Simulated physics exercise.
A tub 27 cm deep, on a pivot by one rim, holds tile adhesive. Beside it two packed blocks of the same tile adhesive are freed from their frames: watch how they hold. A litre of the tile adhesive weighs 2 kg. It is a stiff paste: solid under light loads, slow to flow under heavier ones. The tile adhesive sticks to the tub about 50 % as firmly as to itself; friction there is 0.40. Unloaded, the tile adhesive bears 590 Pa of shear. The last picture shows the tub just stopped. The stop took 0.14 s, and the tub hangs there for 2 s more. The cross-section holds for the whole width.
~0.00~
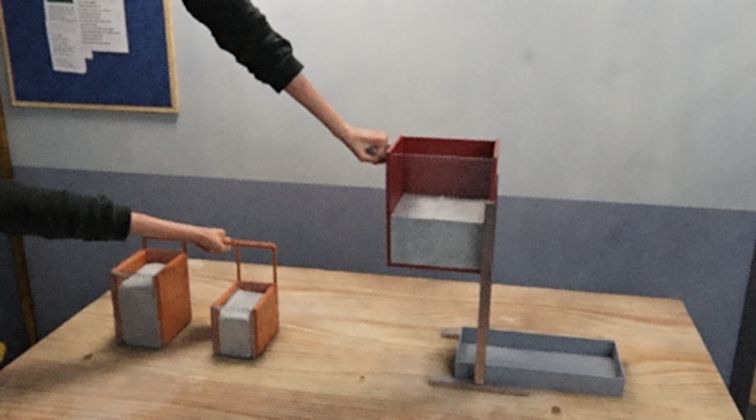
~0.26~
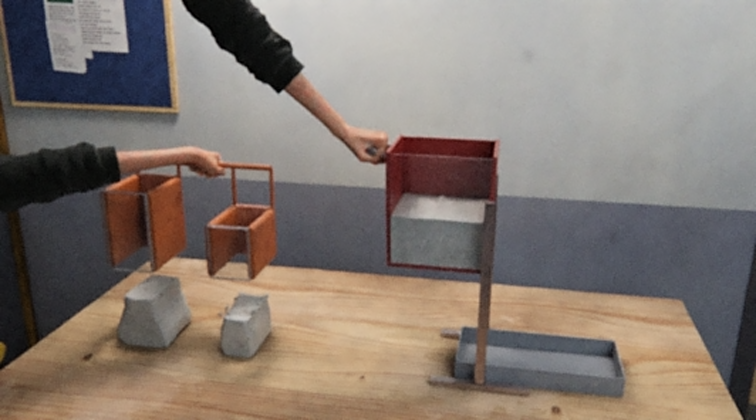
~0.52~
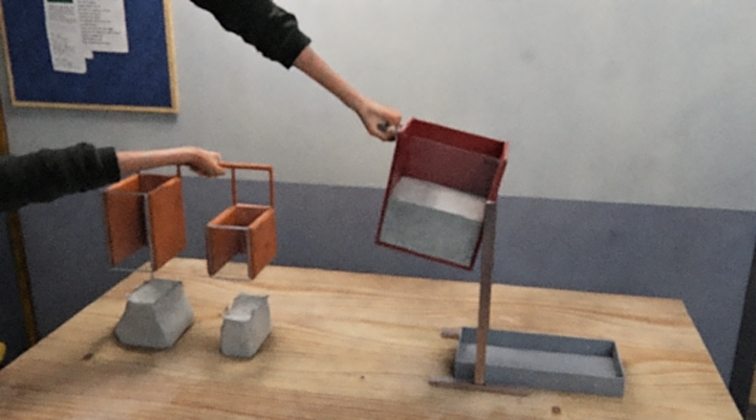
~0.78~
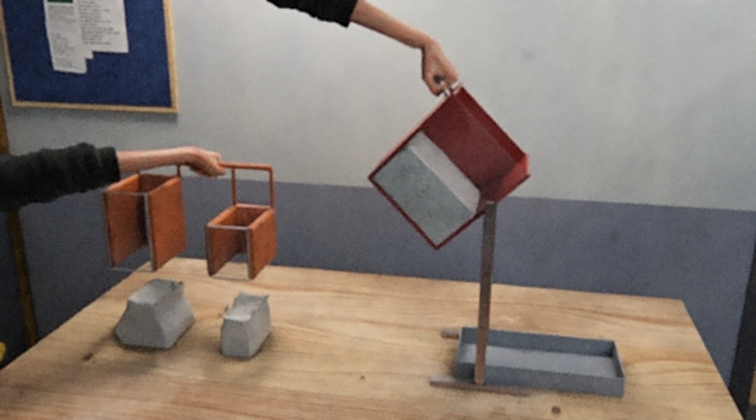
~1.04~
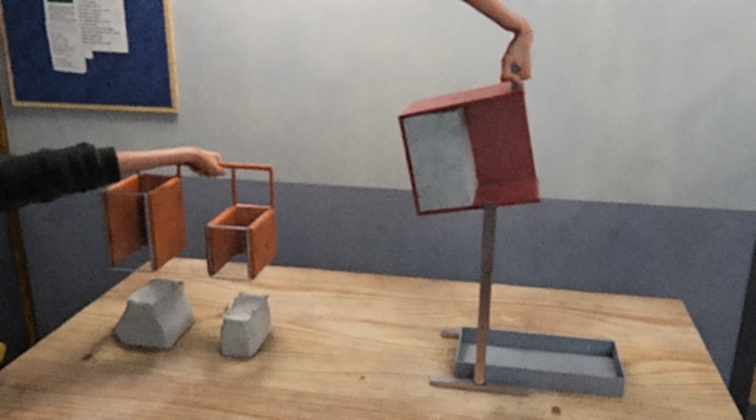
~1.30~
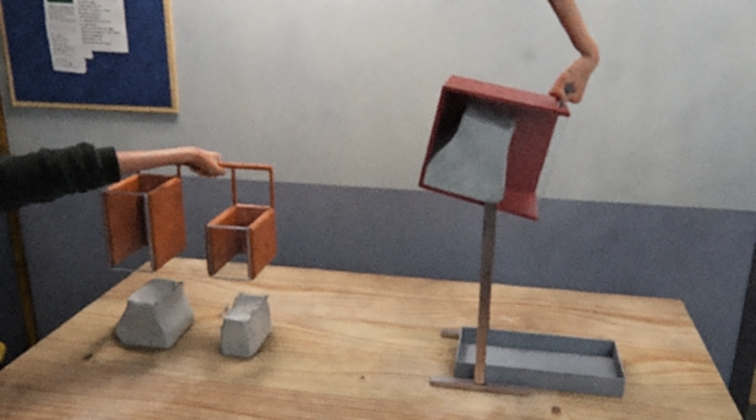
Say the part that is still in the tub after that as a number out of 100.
Close to 59 per cent.
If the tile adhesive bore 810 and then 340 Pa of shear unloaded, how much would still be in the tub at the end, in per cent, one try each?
In turn about 70 %, 50 %.
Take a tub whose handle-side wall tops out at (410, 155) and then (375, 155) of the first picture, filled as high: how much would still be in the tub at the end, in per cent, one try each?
In that order: 100 %, 50 %.
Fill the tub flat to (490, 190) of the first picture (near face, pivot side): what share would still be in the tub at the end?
Then about 45 %.
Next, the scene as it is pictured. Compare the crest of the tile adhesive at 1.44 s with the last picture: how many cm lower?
Roughly 6 cm.
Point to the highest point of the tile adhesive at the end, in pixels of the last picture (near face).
Around (455, 162).
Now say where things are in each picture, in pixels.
The first frame shows handle-side rim at (390, 154), tilt 0 degrees; crest of the tile adhesive at (472, 221); block heights 18 cm, 11 cm (left to right).
The second frame shows handle-side rim at (390, 154), tilt 0 degrees; crest of the tile adhesive at (472, 221); block heights 14 cm, 11 cm (left to right).
The third frame shows handle-side rim at (402, 134), tilt 12 degrees; crest of the tile adhesive at (396, 198); block heights 14 cm, 11 cm (left to right).
The fourth frame shows handle-side rim at (455, 97), tilt 45 degrees; crest of the tile adhesive at (409, 148); block heights 13 cm, 11 cm (left to right).
The fifth frame shows handle-side rim at (523, 95), tilt 78 degrees; crest of the tile adhesive at (449, 113); block heights 13 cm, 11 cm (left to right).
The sixth frame shows handle-side rim at (568, 117), tilt 102 degrees; crest of the tile adhesive at (468, 118); block heights 13 cm, 11 cm (left to right).
After 1.44 s, the tub is at 102 degrees and holds 100 %.
After 1.61 s, the tub is at 102 degrees and holds 77 %.
After 1.78 s, the tub is at 102 degrees and holds 64 %.
After 1.95 s, the tub is at 102 degrees and holds 59 %.
After 3.30 s, the tub is at 102 degrees and holds 59 %.
